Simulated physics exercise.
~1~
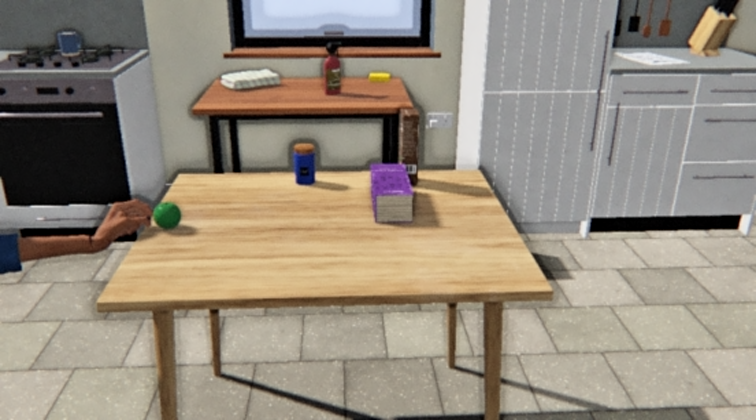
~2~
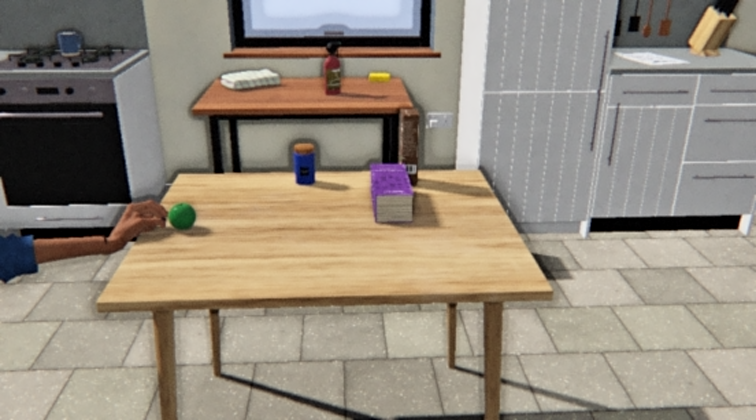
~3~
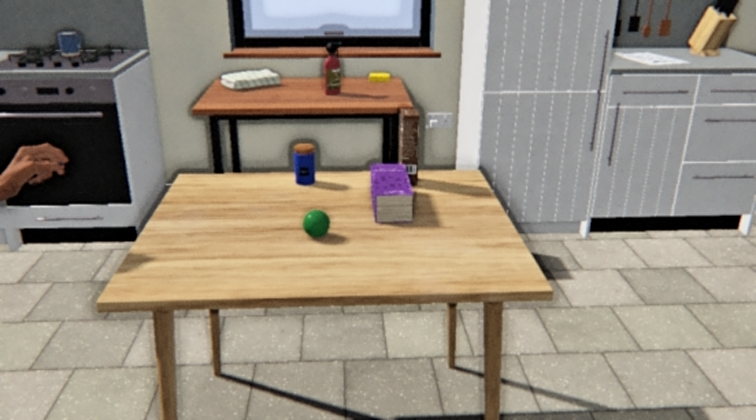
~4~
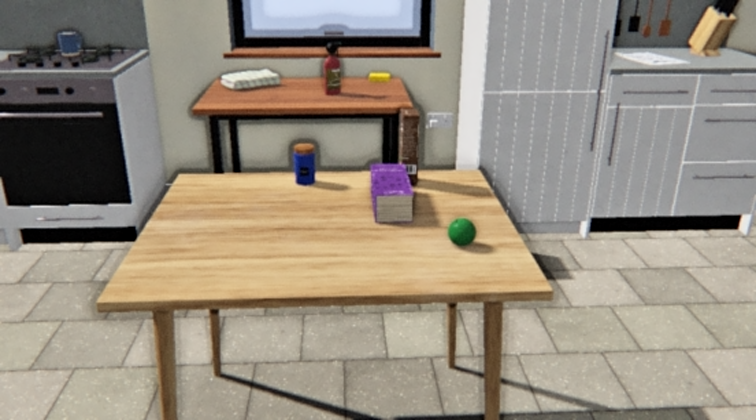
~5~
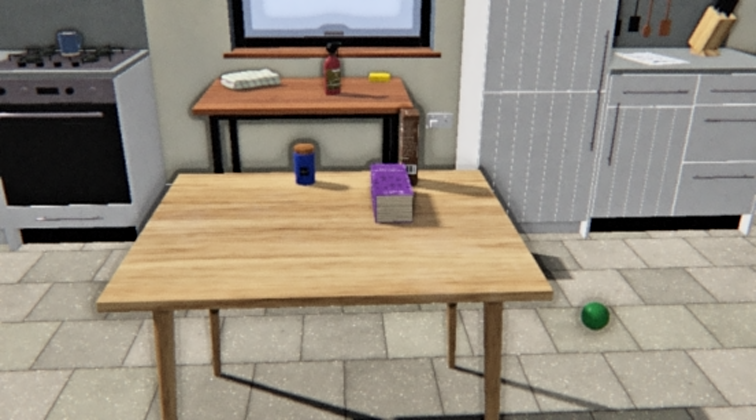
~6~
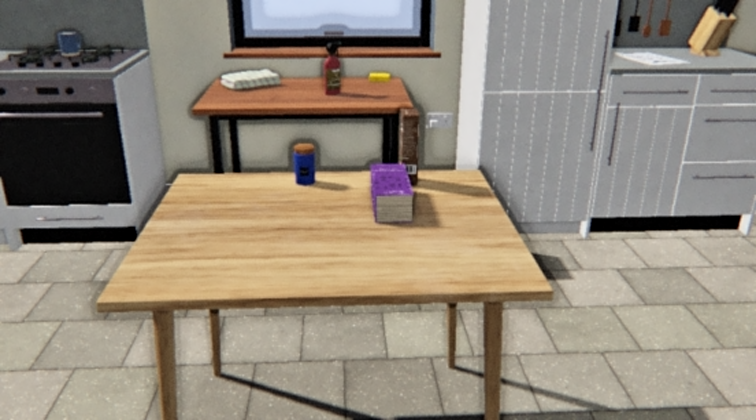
A hand pushes a green apple, which rolls right across the table and falls off.
